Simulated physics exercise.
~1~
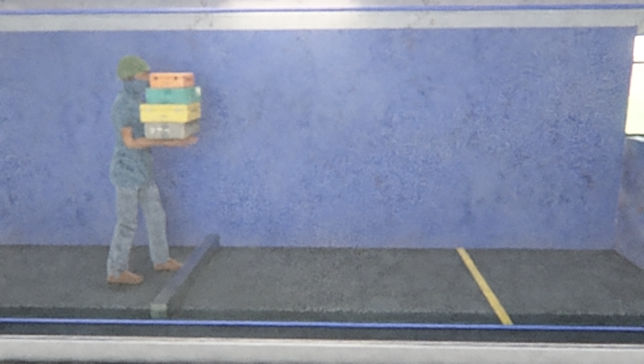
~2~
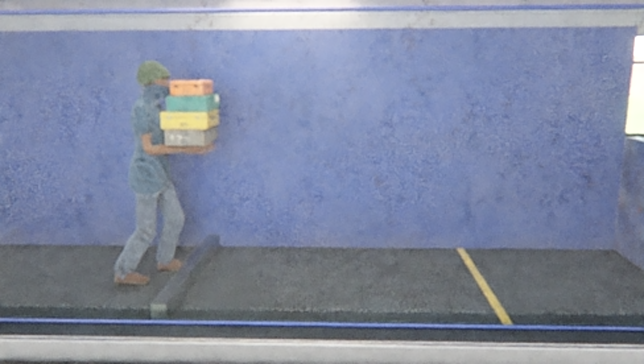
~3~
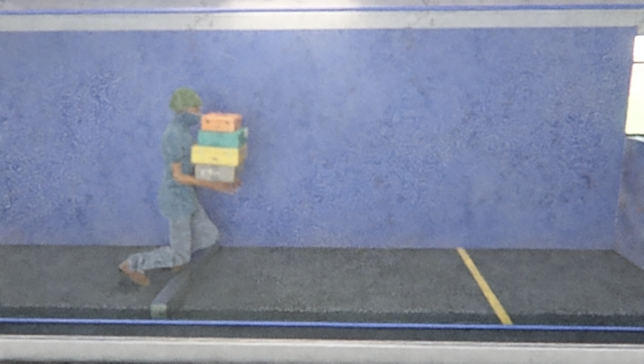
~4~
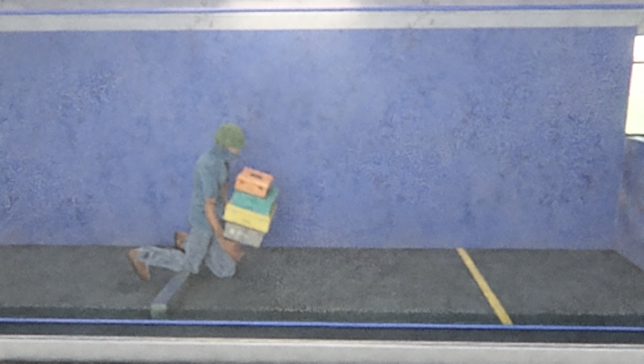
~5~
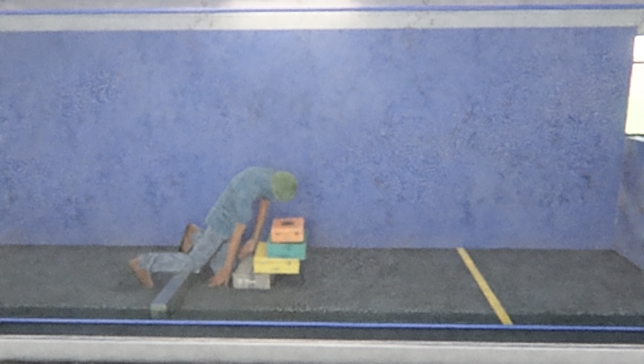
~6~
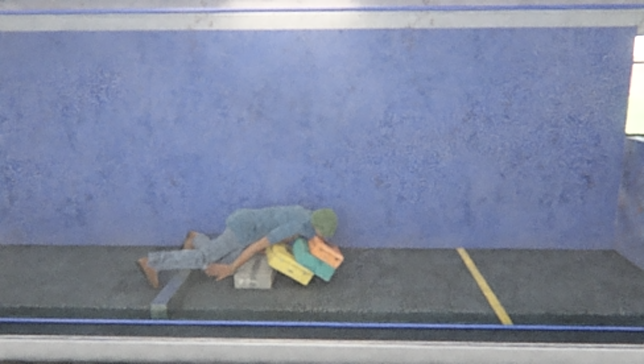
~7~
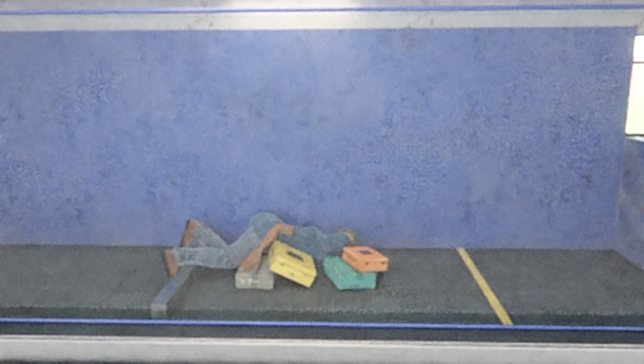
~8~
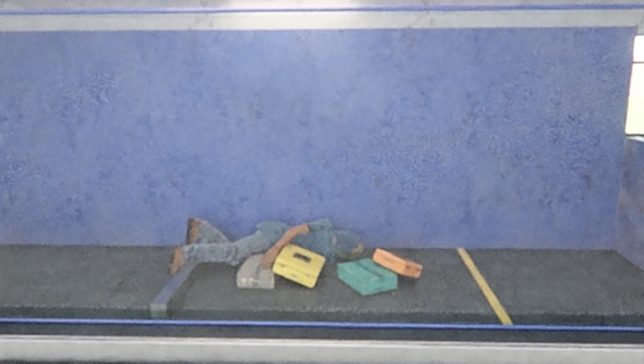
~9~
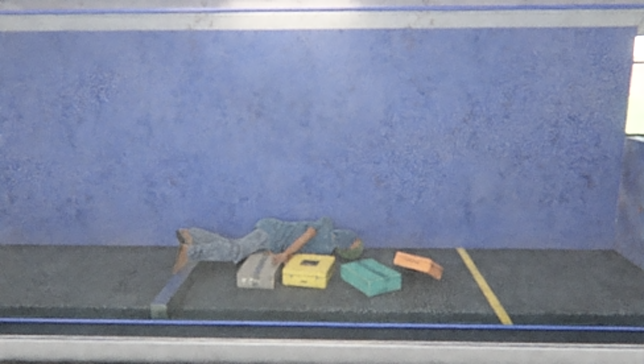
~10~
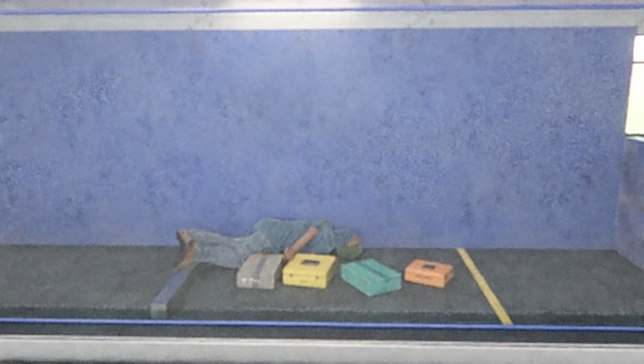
To begin with, a figure in a green cap, blue shirt and jeans stands at the left against a blue wall, holding a stack of orange, teal, yellow and grey boxes. The figure tips right, knees bending over the low floor rail, and drops onto them as the stack tilts and lowers. The grey box lands first, and the body folds forward over the pile. The upper boxes spill rightward, the orange one sliding farthest. Finally, the figure lies flat behind the spread boxes, all resting short of the yellow line.
